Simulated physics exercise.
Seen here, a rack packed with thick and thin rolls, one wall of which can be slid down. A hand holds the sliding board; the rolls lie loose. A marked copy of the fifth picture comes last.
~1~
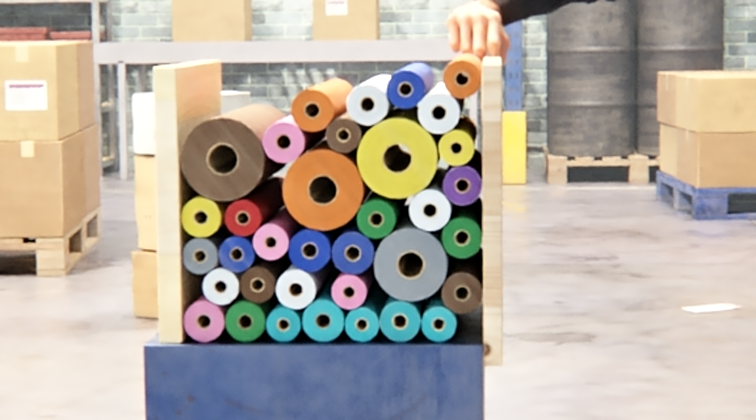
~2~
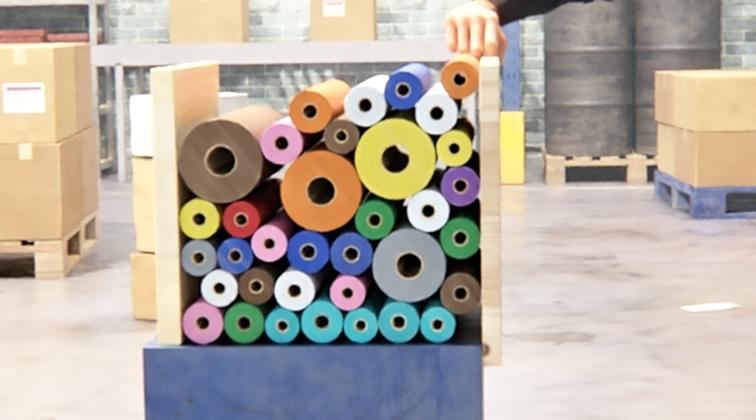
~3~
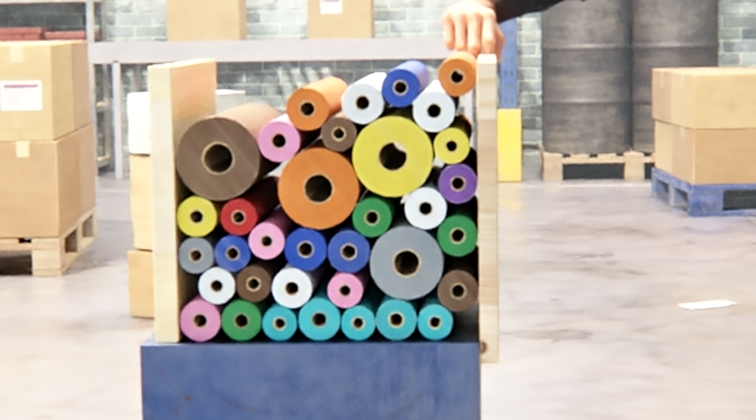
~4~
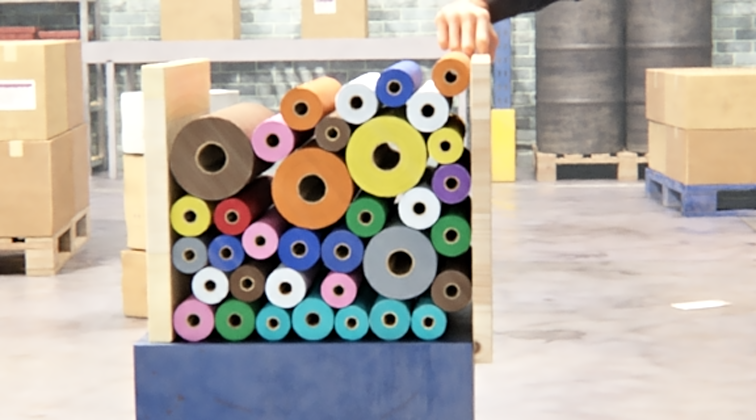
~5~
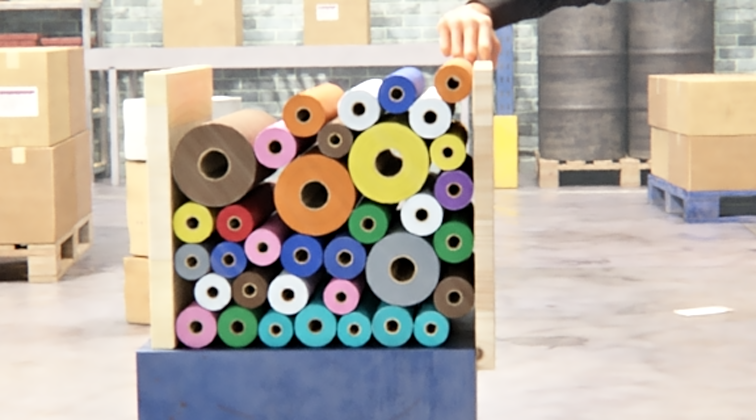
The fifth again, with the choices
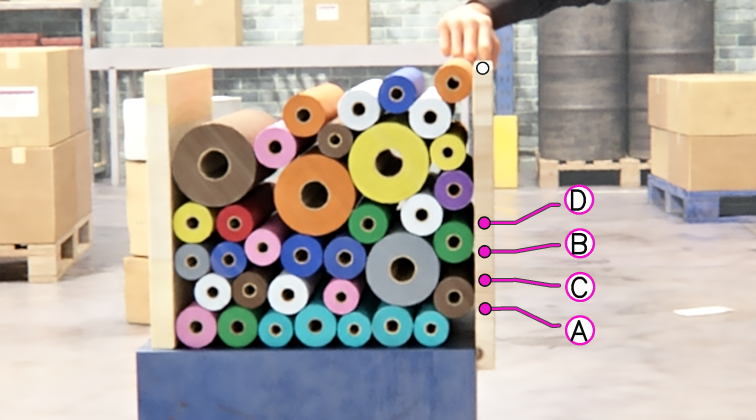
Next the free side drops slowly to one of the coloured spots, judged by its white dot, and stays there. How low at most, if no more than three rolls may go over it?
Lower it to D and no more.
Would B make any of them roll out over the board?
Yes.
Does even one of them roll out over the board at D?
At D: Yes.
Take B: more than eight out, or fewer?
Fewer than eight.
On the marked copy, A at (485, 309); B at (484, 252); C at (485, 280); D at (484, 223); the white dot at (483, 68).
With D. Early on, top of the board (474, 139).
Further on, top of the board (475, 218).
At the end, top of the board (475, 223), one out over the board.
As for the rest, A more than three out over the board; B more than three out over the board; C more than three out over the board.
